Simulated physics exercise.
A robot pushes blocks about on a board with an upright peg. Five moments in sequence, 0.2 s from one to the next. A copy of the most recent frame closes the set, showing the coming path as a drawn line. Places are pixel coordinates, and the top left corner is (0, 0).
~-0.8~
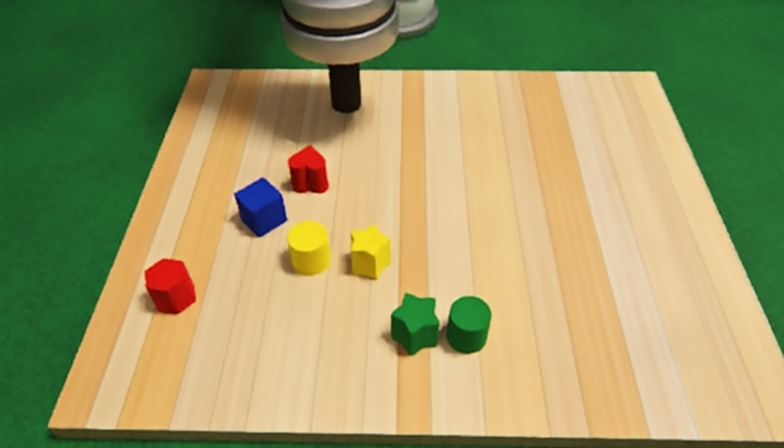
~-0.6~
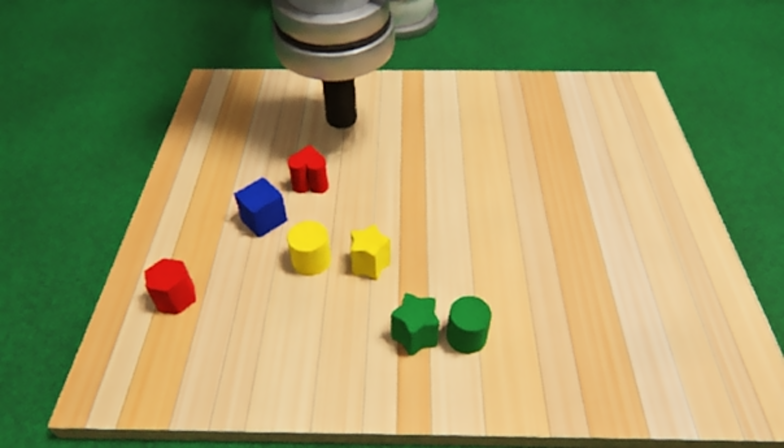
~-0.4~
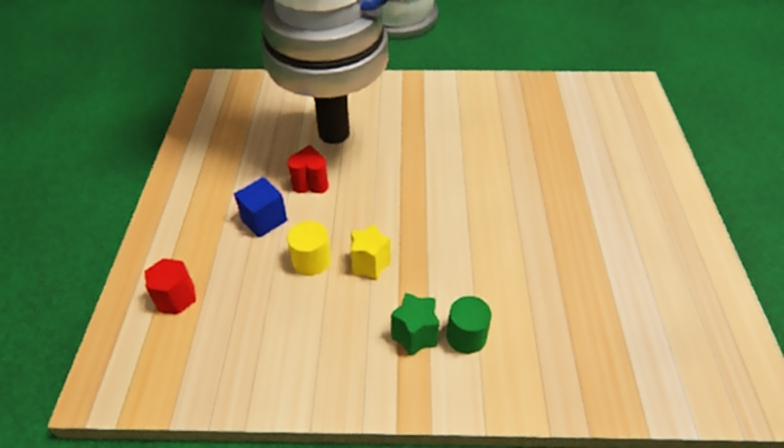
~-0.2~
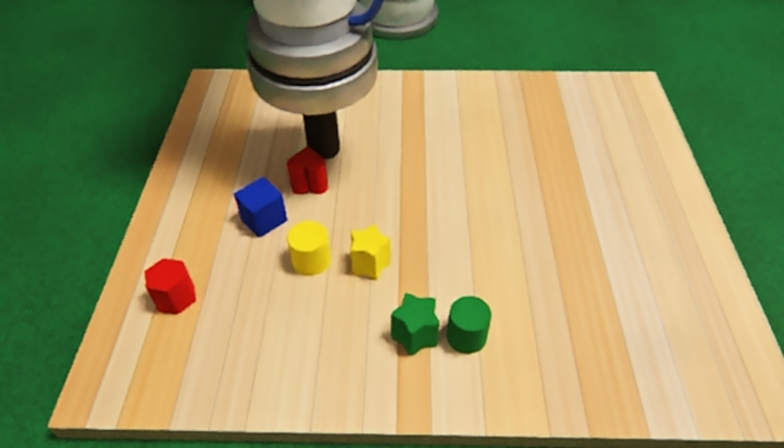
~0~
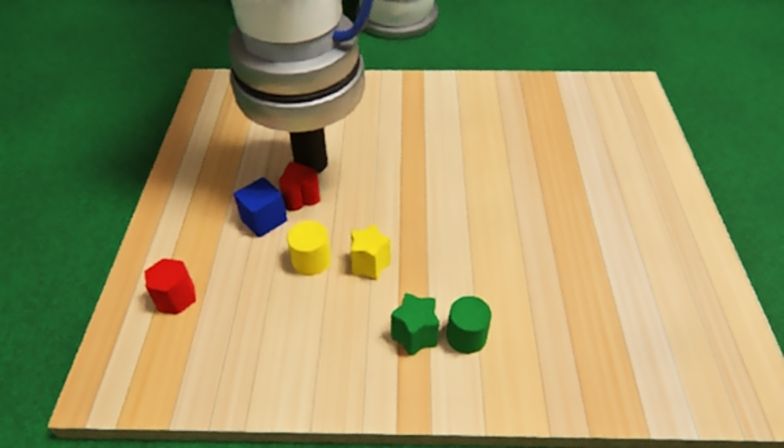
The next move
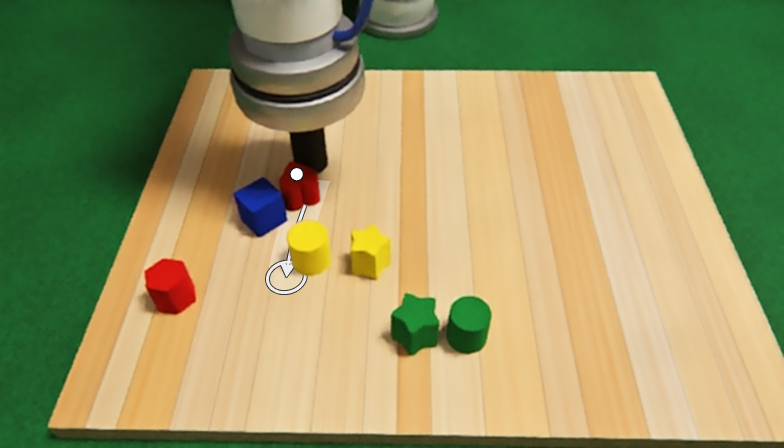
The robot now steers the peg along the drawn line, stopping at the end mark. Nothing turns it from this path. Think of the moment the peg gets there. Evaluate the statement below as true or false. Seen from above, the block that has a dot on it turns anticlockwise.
False.
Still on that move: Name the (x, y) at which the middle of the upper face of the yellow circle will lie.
Put as a pixel place, it's (316, 267).
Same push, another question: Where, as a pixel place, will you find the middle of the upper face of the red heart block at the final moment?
It is at (250, 274).
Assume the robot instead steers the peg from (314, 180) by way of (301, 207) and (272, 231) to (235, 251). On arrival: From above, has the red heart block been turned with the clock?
No, that is not how it ends up.
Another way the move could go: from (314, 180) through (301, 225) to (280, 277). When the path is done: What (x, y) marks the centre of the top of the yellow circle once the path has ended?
When the path ends, it will be at (309, 266).
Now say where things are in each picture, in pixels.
In the first frame, peg's lower end at (347, 104); blue square block at (258, 194); red heart block at (307, 158); yellow circle at (307, 235); yellow star-shaped block at (368, 239).
In the second frame, peg at (342, 119); blocks still.
In the third frame, peg at (334, 134); blocks still.
In the fourth frame, peg at (324, 149); blocks still.
In the fifth frame, peg at (312, 164); blue square block at (258, 194); red heart block at (297, 174); yellow circle at (307, 235); yellow star-shaped block at (368, 239).
Drawn move, from (314, 180) through (298, 225) to (286, 277); the dot is on the red heart block.
What follows on the original path. One third of the way, peg at (300, 195); blue square block at (250, 203), turned 45° clockwise; red heart block at (285, 207).
Two thirds of the way, peg at (289, 228); blue square block at (249, 203), turned 50° clockwise; red heart block at (268, 242); yellow circle at (309, 249).
At the end, peg at (283, 262); blue square block at (249, 203), turned 50° clockwise; red heart block at (250, 274), turned 35° clockwise; yellow circle at (316, 267); yellow star-shaped block still.
